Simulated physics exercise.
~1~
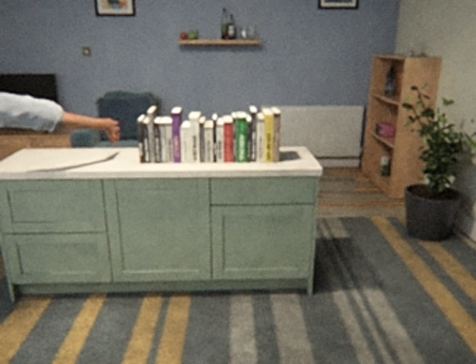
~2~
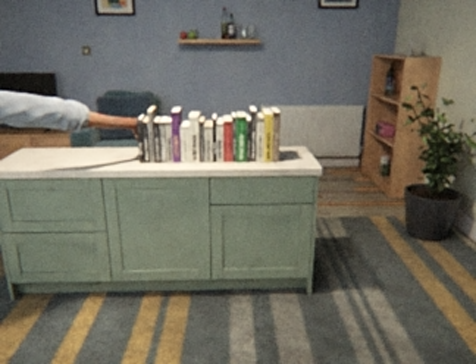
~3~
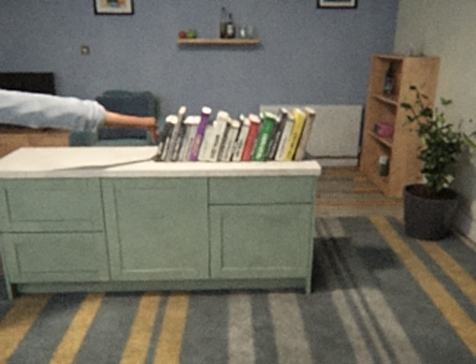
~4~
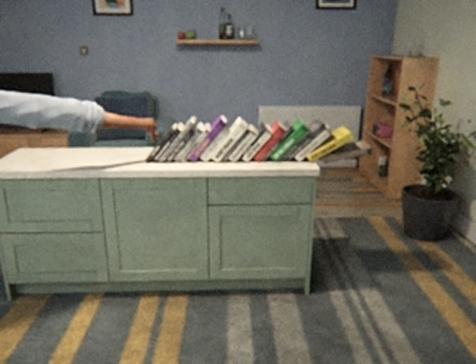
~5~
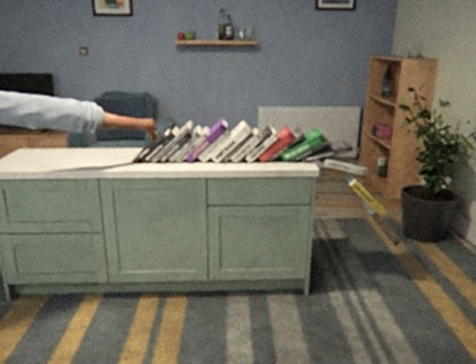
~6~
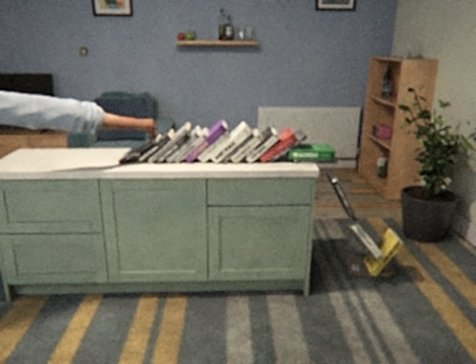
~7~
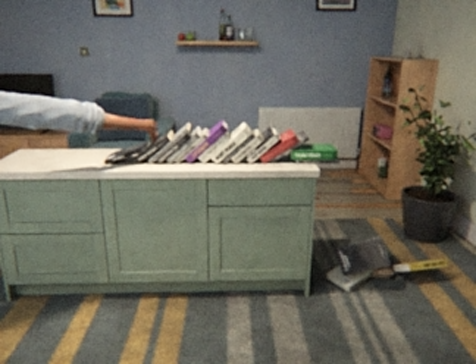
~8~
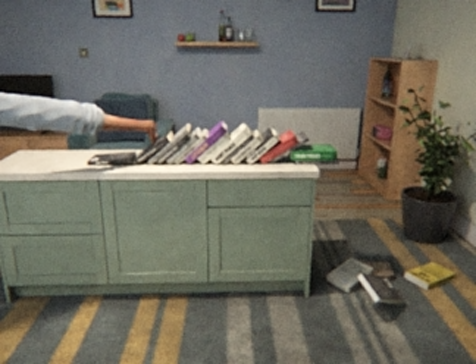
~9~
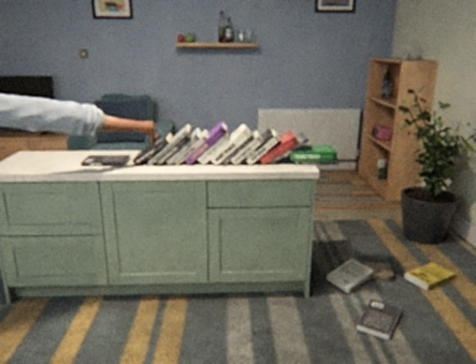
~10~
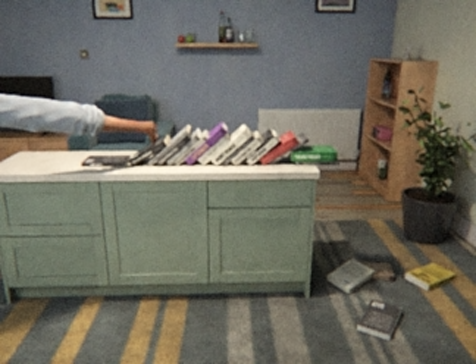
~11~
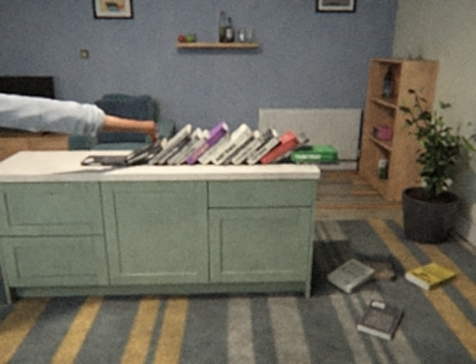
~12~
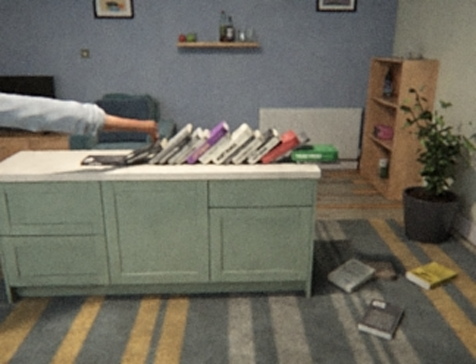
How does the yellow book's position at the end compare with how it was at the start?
At the start the yellow book stands upright near the right end of the row on the cabinet. By the end it is lying on its side on the carpet, to the right of the cabinet.
Row of books on a green cabinet toppling rightward as a hand pushes, a few dropping to the carpet, the rest left leaning.
